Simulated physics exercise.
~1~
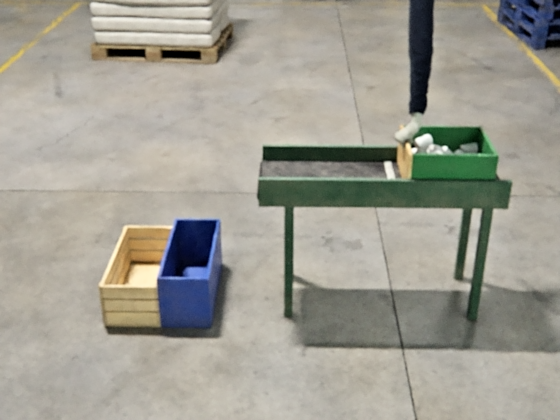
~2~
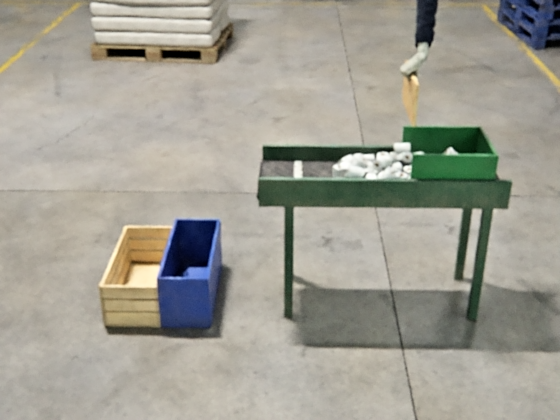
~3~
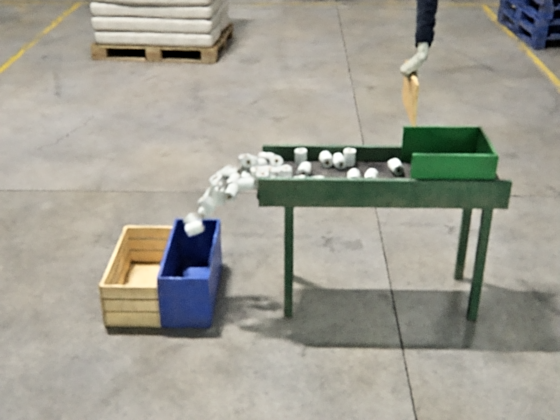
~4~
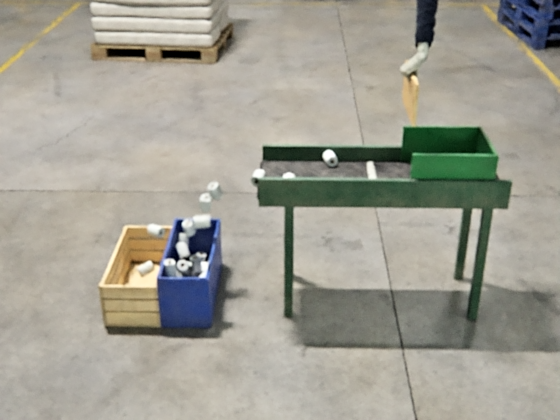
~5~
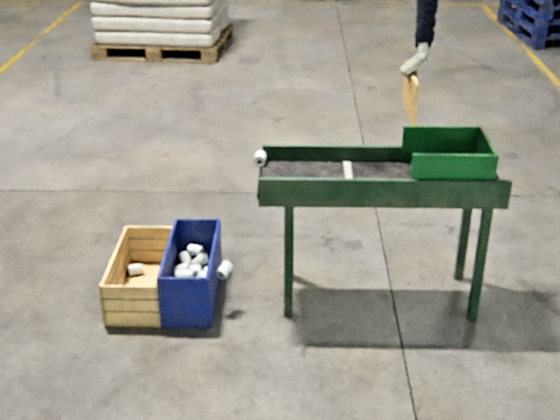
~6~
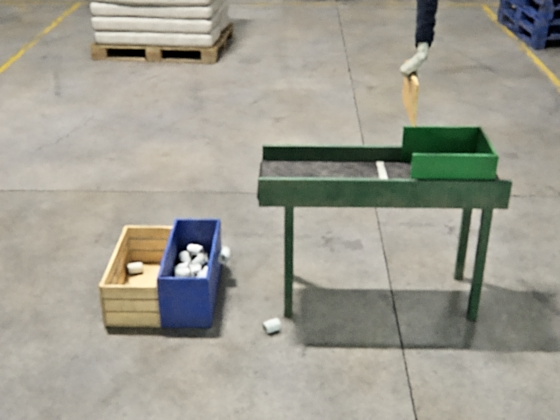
To begin with, small white rolls sit heaped in a green pen at the right end of a belt table, held back by a gate beneath a gloved hand. The hand lifts the gate clear, and the rolls spill leftward along the belt. They stream off the left end in a loose cluster, dropping toward a blue tote with a wooden bin beyond it. Most land in the tote, while a couple reach the bin. The last stragglers fall short, and two rolls end on the floor right of the tote, leaving the pen and belt empty.
